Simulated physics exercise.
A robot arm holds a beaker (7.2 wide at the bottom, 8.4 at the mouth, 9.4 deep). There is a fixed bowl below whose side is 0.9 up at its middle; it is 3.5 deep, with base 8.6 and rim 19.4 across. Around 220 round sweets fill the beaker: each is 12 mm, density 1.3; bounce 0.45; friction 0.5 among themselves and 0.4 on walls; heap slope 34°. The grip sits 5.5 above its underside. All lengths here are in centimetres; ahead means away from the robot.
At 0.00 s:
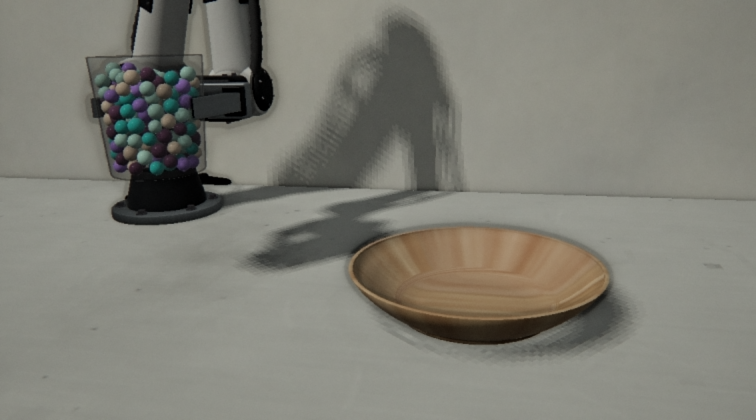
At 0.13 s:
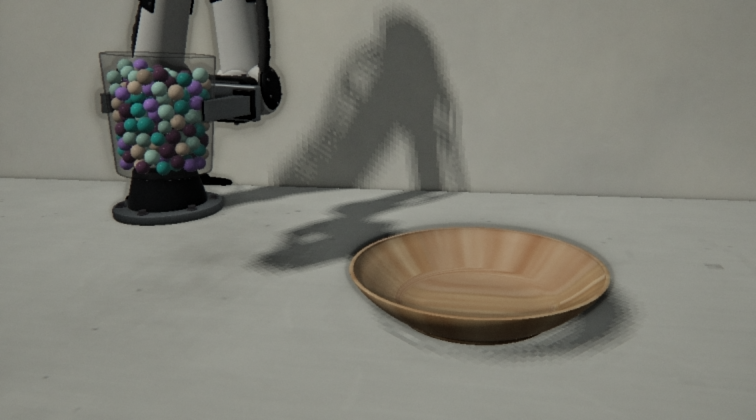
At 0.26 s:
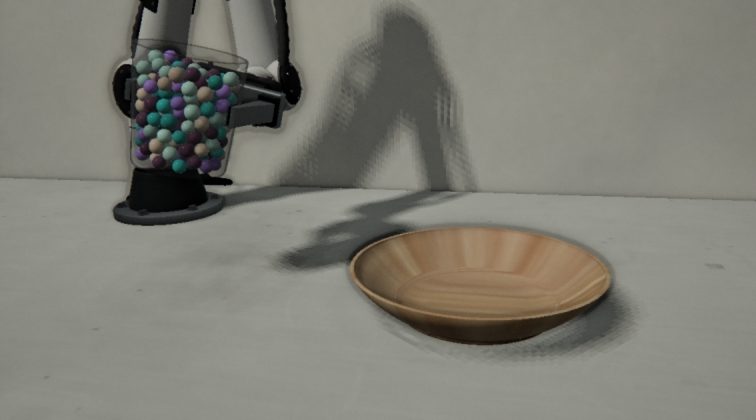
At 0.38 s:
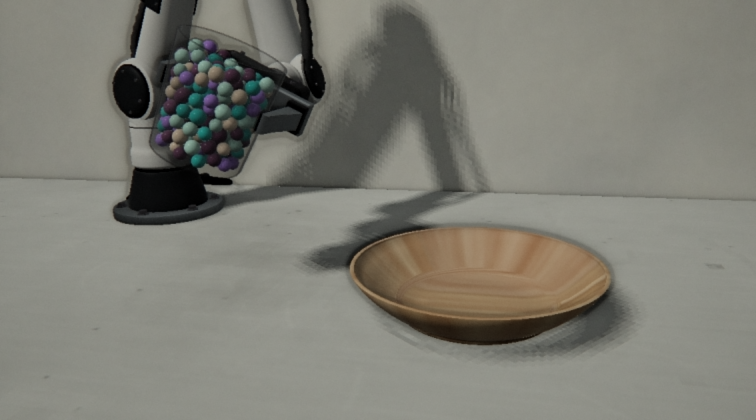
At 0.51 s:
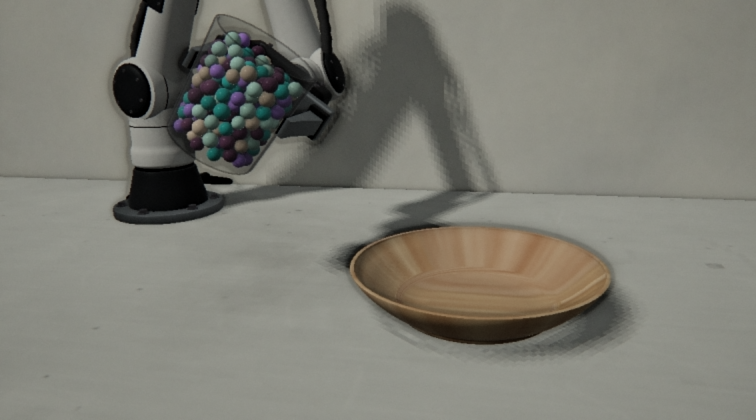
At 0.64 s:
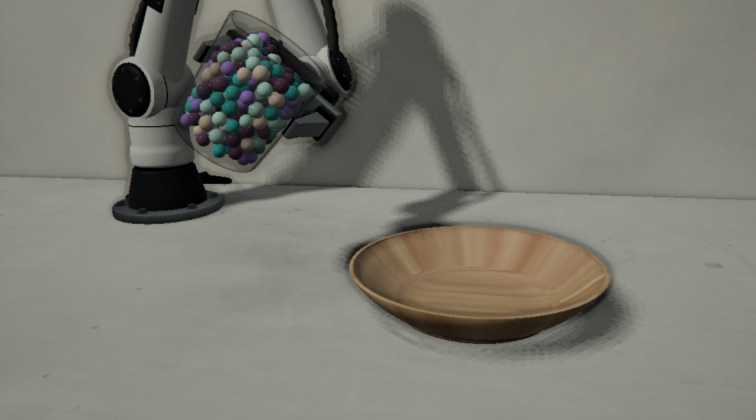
Robot arm moving a clear beaker full of colourful round sweets to the right while tilting it towards a shallow wooden bowl.
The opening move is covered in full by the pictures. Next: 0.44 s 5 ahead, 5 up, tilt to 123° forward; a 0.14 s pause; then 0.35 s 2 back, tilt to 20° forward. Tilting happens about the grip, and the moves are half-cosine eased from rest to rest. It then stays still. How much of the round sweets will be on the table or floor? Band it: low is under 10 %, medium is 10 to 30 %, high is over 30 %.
Band: Low.
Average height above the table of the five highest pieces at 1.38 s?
About 18 cm.
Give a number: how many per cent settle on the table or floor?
About 0 %.
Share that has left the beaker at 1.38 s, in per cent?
Roughly 100 percent.
By 1.01 s, tilted 118° forward, highest piece 26 above the table; 193 in the beaker, 3 in the bowl, 22 in flight or on a rim.
By 1.38 s, tilted 77° forward, highest piece 20 above the table; 204 in the bowl, 2 in the beaker, 1 on the table or floor, 11 in flight or on a rim.
By 1.77 s, tilted 20° forward, highest piece 3 above the table; 217 in the bowl, 1 on the table or floor.
By 2.82 s, tilted 20° forward, highest piece 3 above the table; 217 in the bowl, 1 on the table or floor.
Final count, 217 in the bowl, 1 on the table or floor. That is 0 % on the table or floor.
